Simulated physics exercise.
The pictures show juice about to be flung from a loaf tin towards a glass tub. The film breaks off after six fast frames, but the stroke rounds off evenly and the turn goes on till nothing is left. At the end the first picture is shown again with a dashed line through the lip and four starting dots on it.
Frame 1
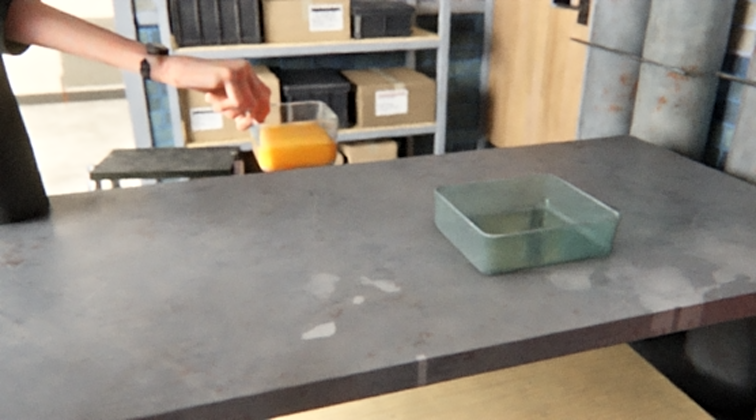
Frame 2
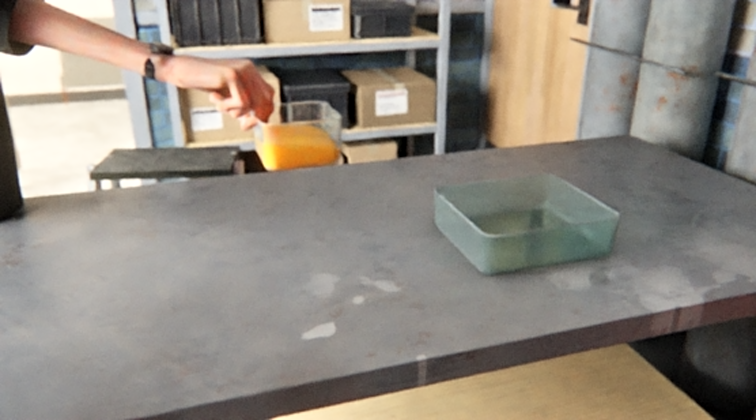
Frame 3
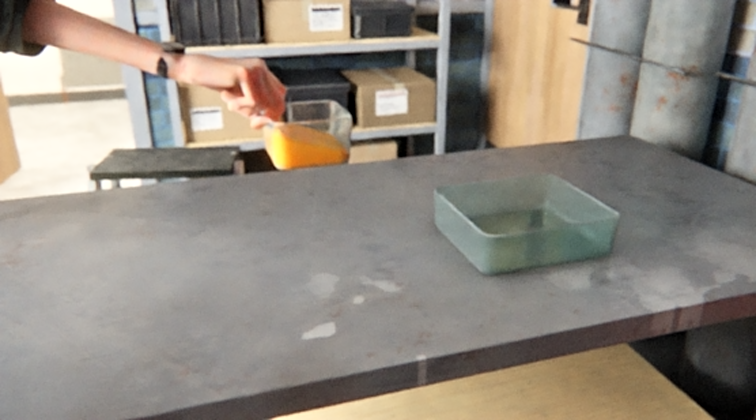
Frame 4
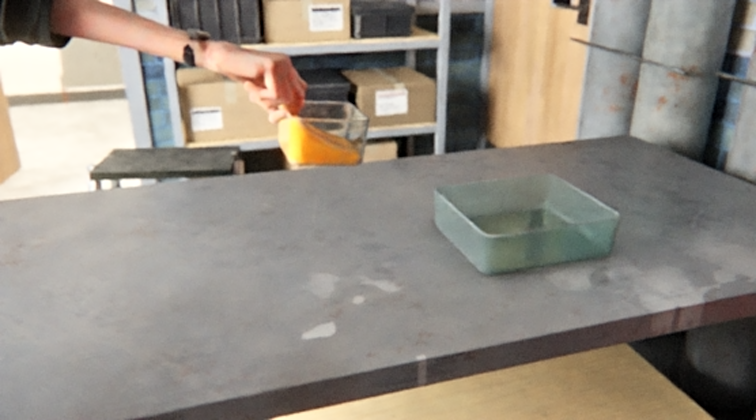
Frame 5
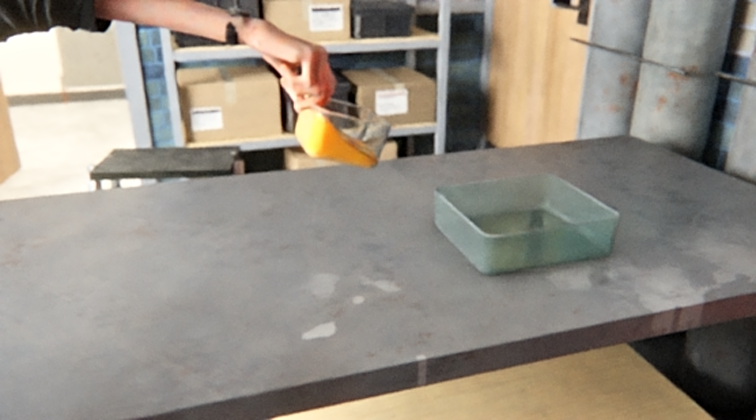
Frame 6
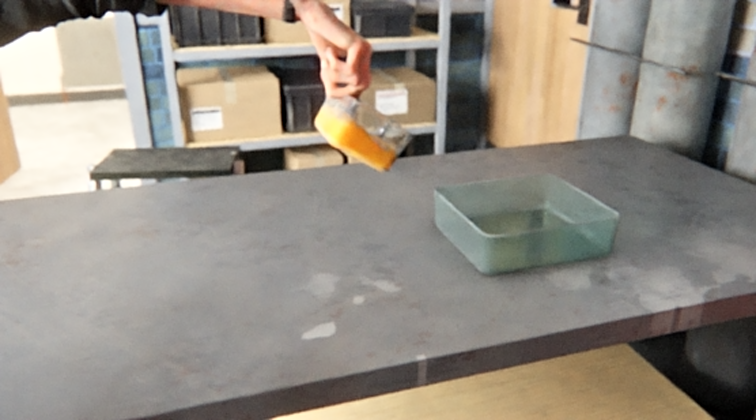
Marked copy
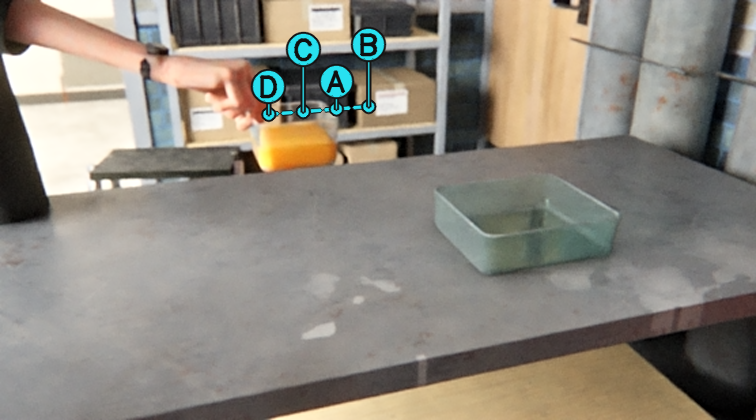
A hand held a clear container of orange juice above a gray table, then moved it right toward a greenish glass tub, tilting it more and more steeply while the juice stayed inside.
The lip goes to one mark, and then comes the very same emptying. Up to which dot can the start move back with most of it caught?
Dot D.
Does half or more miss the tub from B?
No, not at all.
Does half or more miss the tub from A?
No.
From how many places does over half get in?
All four.
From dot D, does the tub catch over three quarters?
No, less.
On the marked copy, A at (336, 109); B at (368, 106); C at (303, 111); D at (268, 114).
Choosing A, about 75 % lands in the tub, 7 % falls short and 18 % goes beside or beyond.
Choosing B, about 83 % lands in the tub, 7 % falls short and 10 % goes beside or beyond.
Choosing C, about 73 % lands in the tub, 8 % falls short and 19 % goes beside or beyond.
Choosing D, about 64 % lands in the tub, 18 % falls short and 18 % goes beside or beyond.
